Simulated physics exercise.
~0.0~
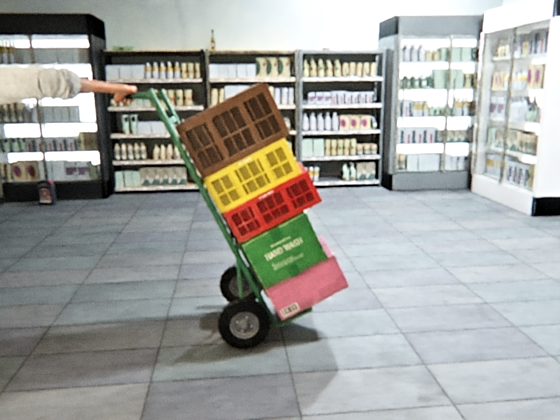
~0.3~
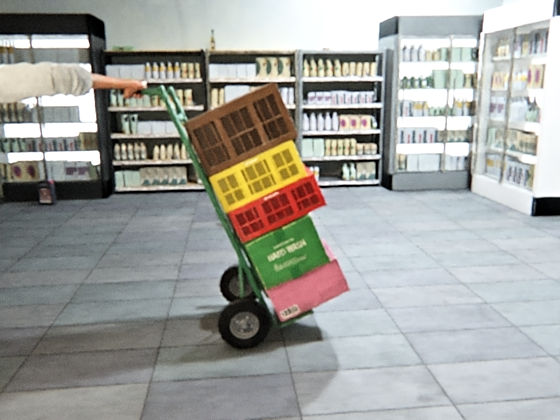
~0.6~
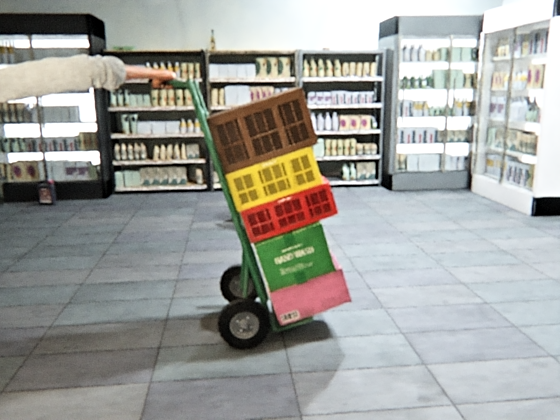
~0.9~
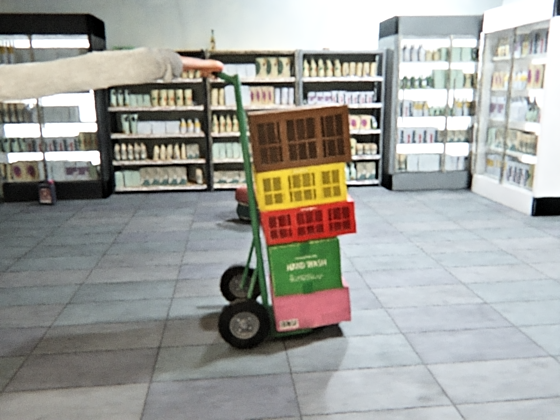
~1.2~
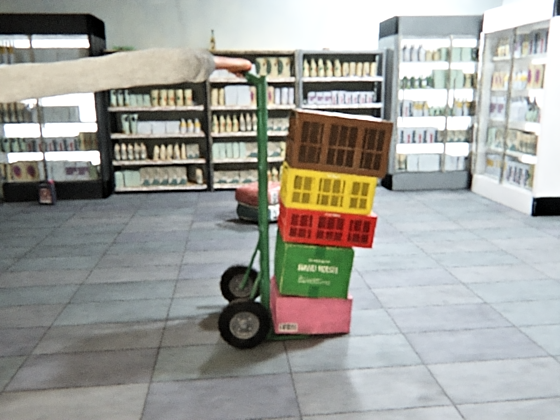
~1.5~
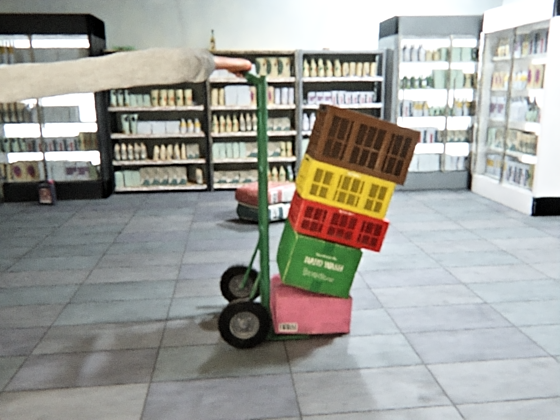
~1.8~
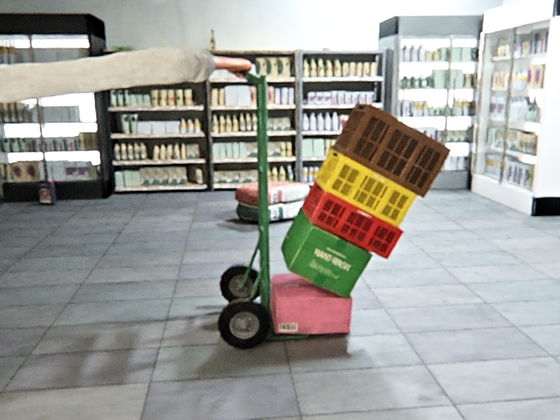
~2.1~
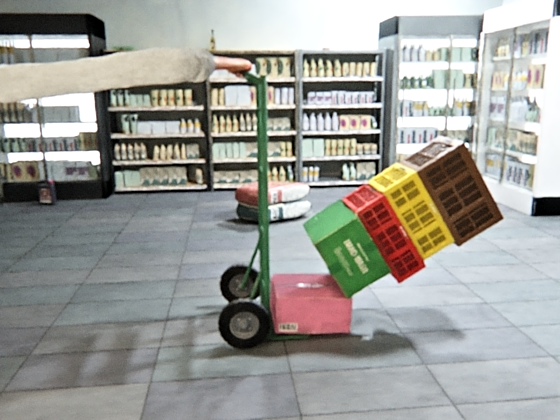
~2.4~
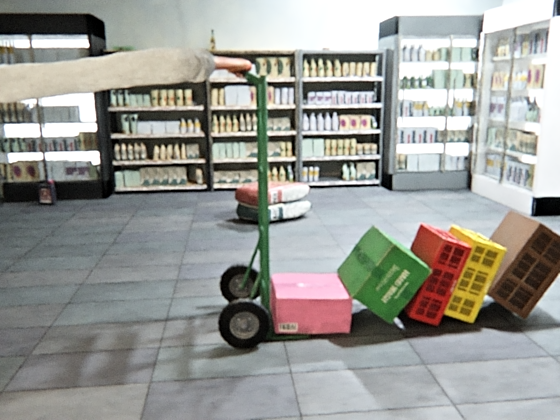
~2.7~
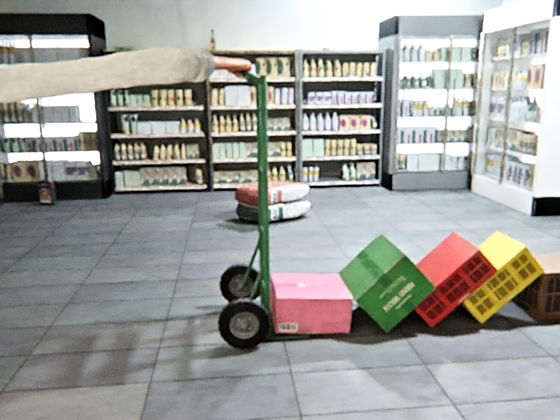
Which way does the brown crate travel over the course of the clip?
The brown crate moves to the right, going over with the toppling stack and ending on the floor at the right edge of the view.
The clip shows an arm swinging a tilted green hand truck upright, after which the green box and the red, yellow and brown crates stacked above the pink box topple right onto the floor, leaving only the pink box in place at the truck's base.
